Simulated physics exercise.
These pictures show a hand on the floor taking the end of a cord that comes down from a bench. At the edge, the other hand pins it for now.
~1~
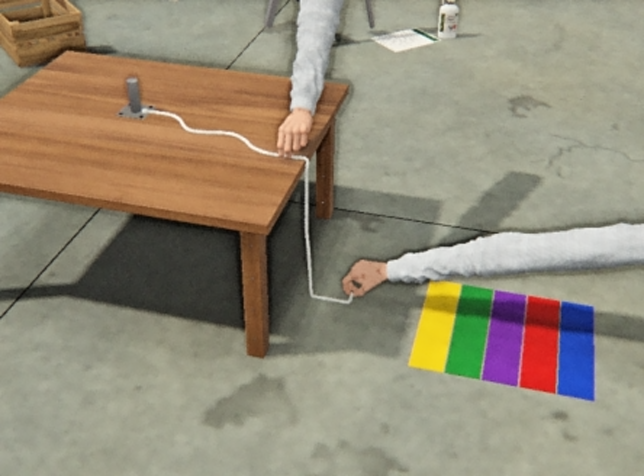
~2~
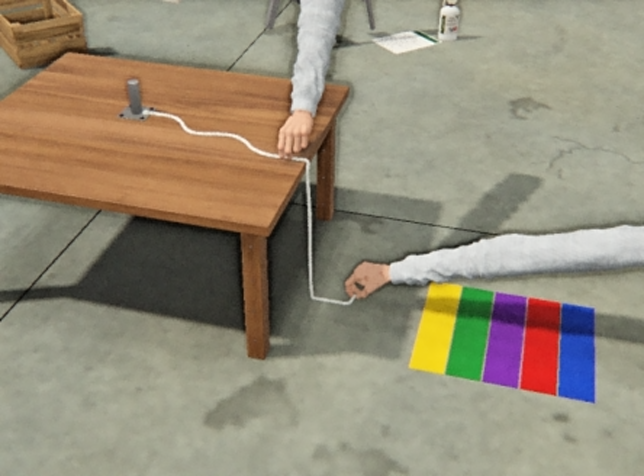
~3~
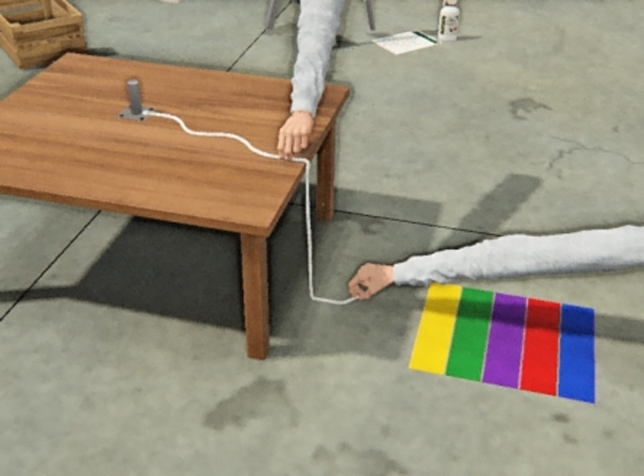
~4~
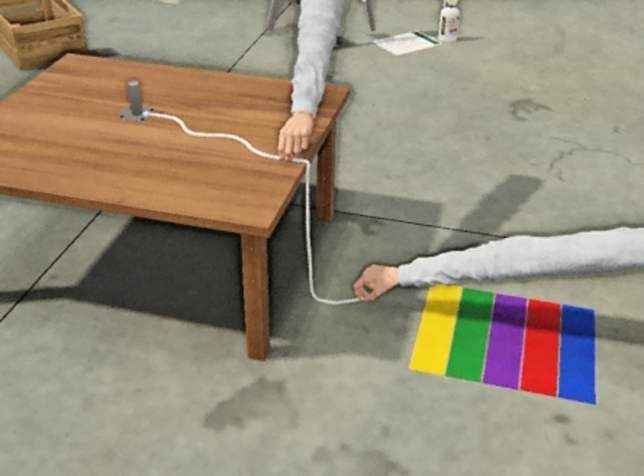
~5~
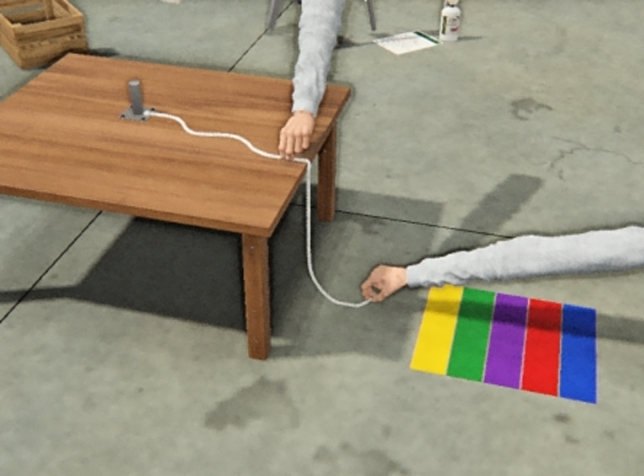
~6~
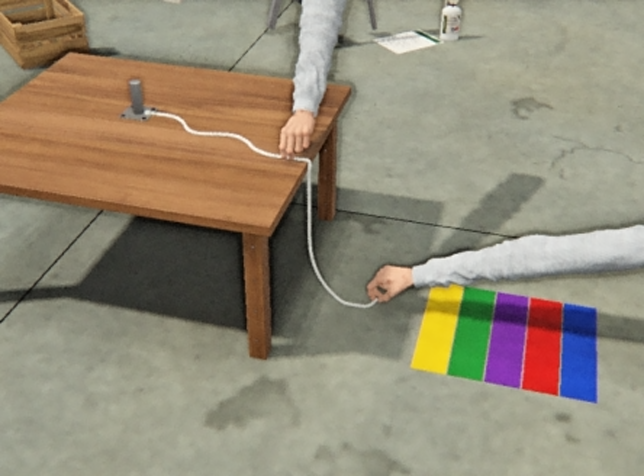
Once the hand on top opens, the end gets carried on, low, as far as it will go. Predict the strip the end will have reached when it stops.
I would say the green strip.
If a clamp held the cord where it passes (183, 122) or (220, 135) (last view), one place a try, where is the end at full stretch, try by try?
Respectively (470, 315) and (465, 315).
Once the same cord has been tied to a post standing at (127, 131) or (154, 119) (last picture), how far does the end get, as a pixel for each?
The two spots are (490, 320) and (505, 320), in that order.
Soon after, end near (424, 307); short of the strips.
After that, end near (456, 313); over yellow.
At the stop, end near (475, 316); over green. The green one.
